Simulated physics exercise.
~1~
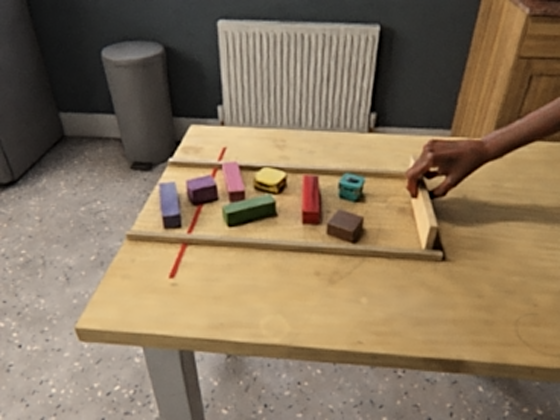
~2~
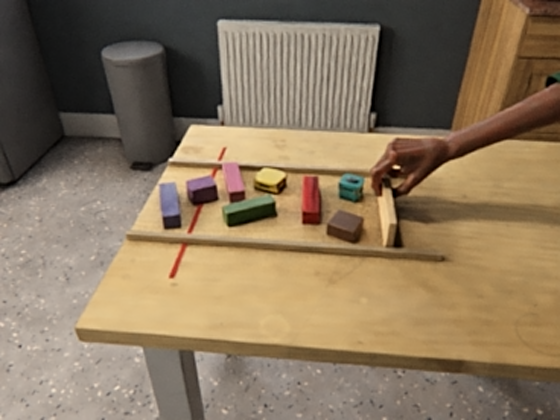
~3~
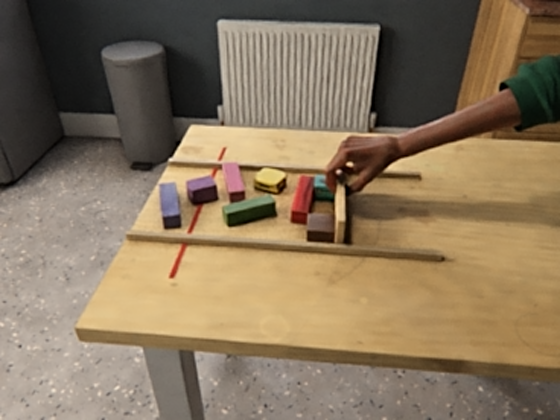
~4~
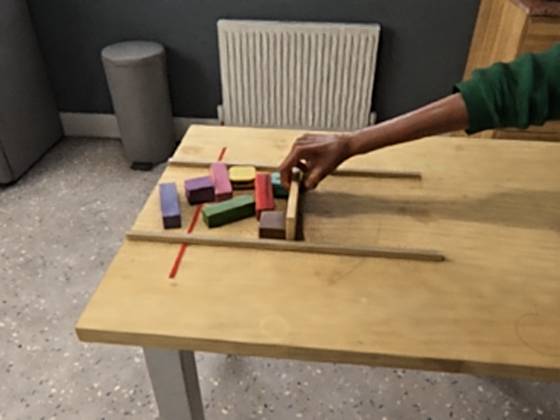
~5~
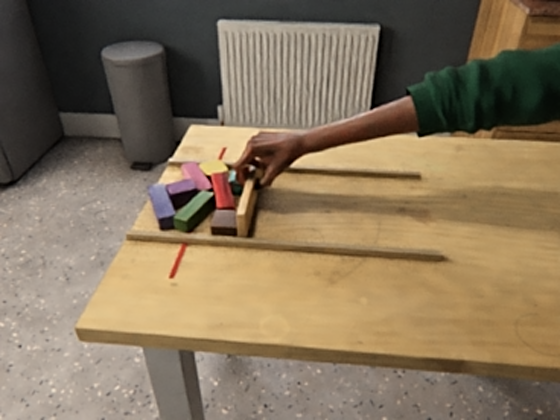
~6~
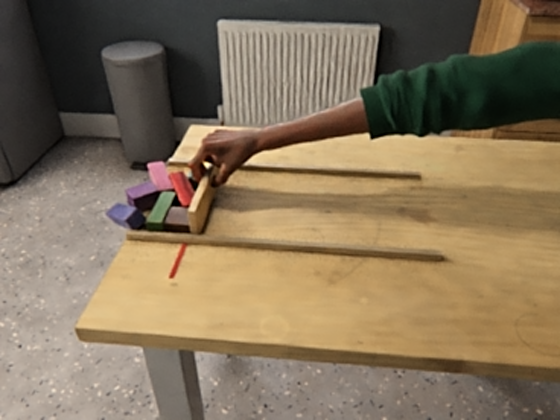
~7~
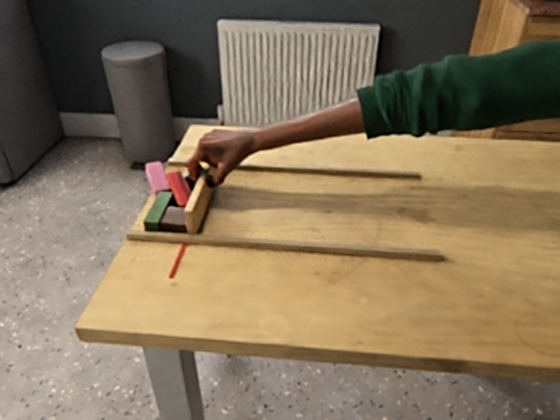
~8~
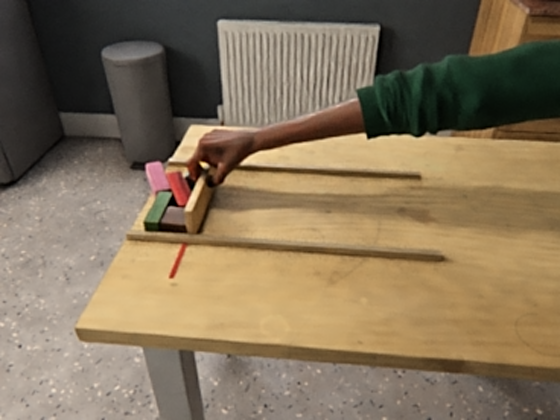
On a wooden table, a hand pushing a board left between rails, sweeping coloured blocks along until blue and purple ones fall off.
